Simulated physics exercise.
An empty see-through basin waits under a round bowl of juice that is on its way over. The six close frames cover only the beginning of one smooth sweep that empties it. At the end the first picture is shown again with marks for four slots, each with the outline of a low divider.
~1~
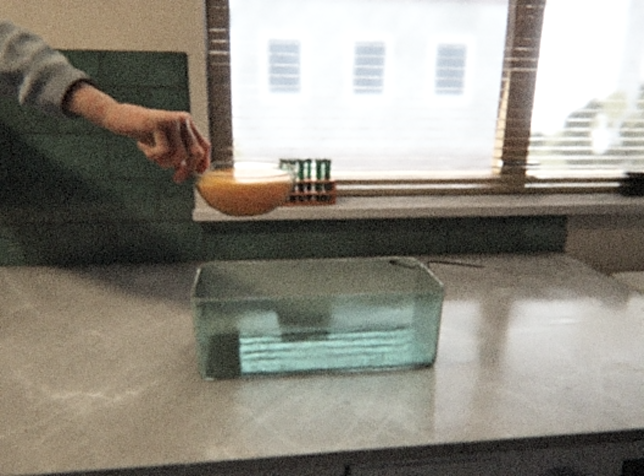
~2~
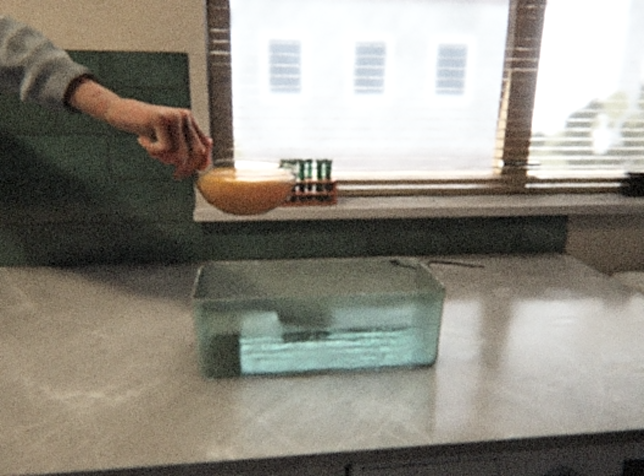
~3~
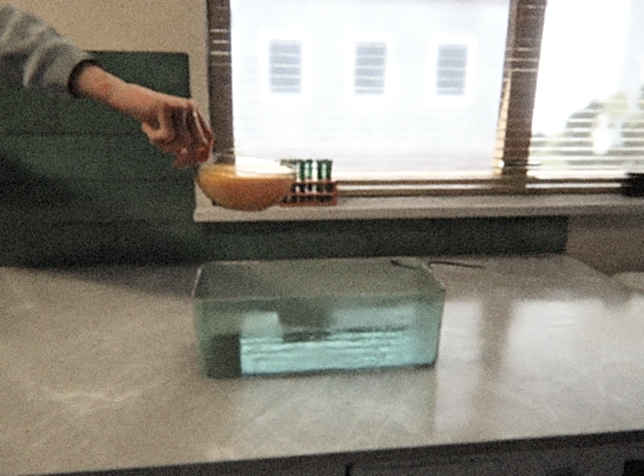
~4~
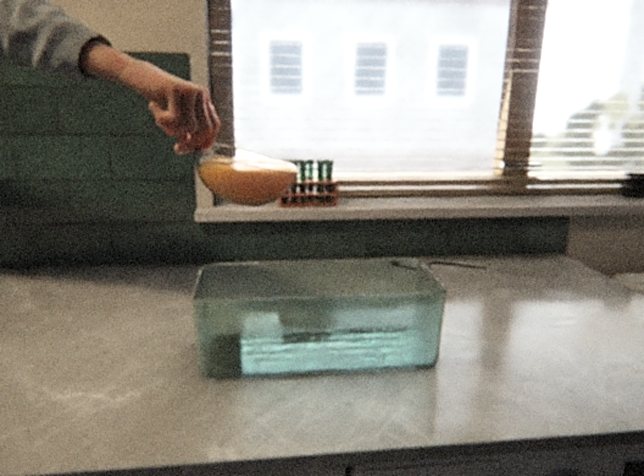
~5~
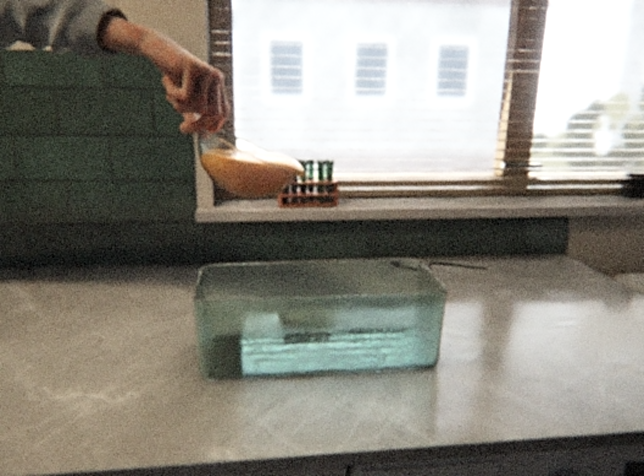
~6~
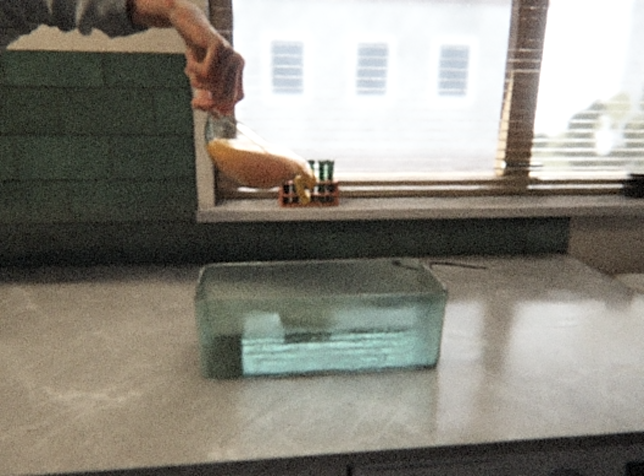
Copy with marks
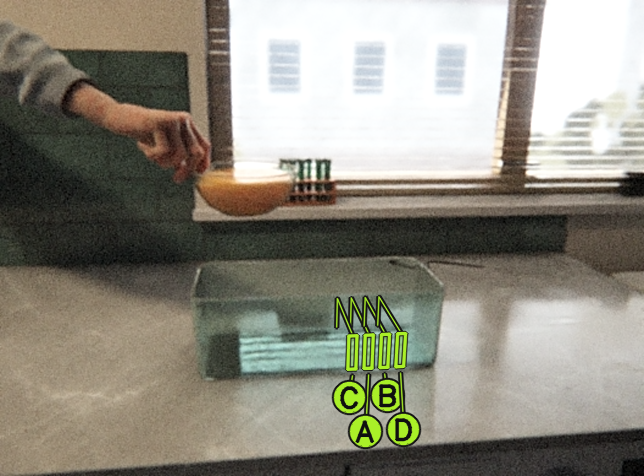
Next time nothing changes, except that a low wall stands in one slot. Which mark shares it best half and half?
Best: B.
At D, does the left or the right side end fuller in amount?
The left side.
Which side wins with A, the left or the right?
The right one.
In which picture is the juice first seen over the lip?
Picture 4.
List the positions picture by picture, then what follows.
Upright, lip at (296, 168); basin from (198, 376) to (436, 363); nothing has left yet.
Upright, lip at (296, 168); nothing has left yet.
Tipped about 7°, lip at (297, 169); nothing has left yet.
Tipped about 15°, lip at (297, 169); juice is over the lip, down to (297, 169).
Tipped about 25°, lip at (298, 169); juice is over the lip, down to (301, 174).
Tipped about 37°, lip at (298, 169); juice is over the lip, down to (305, 199).
On the marked copy, A at (368, 374); B at (384, 373); C at (352, 375); D at (400, 372).
Choosing A, about 23 % ends left of the wall and 74 % right of it; 3 % is lost outside.
Choosing B, about 48 % ends left of the wall and 48 % right of it; 4 % is lost outside.
Choosing C, about 12 % ends left of the wall and 86 % right of it.
Choosing D, about 80 % ends left of the wall and 18 % right of it.
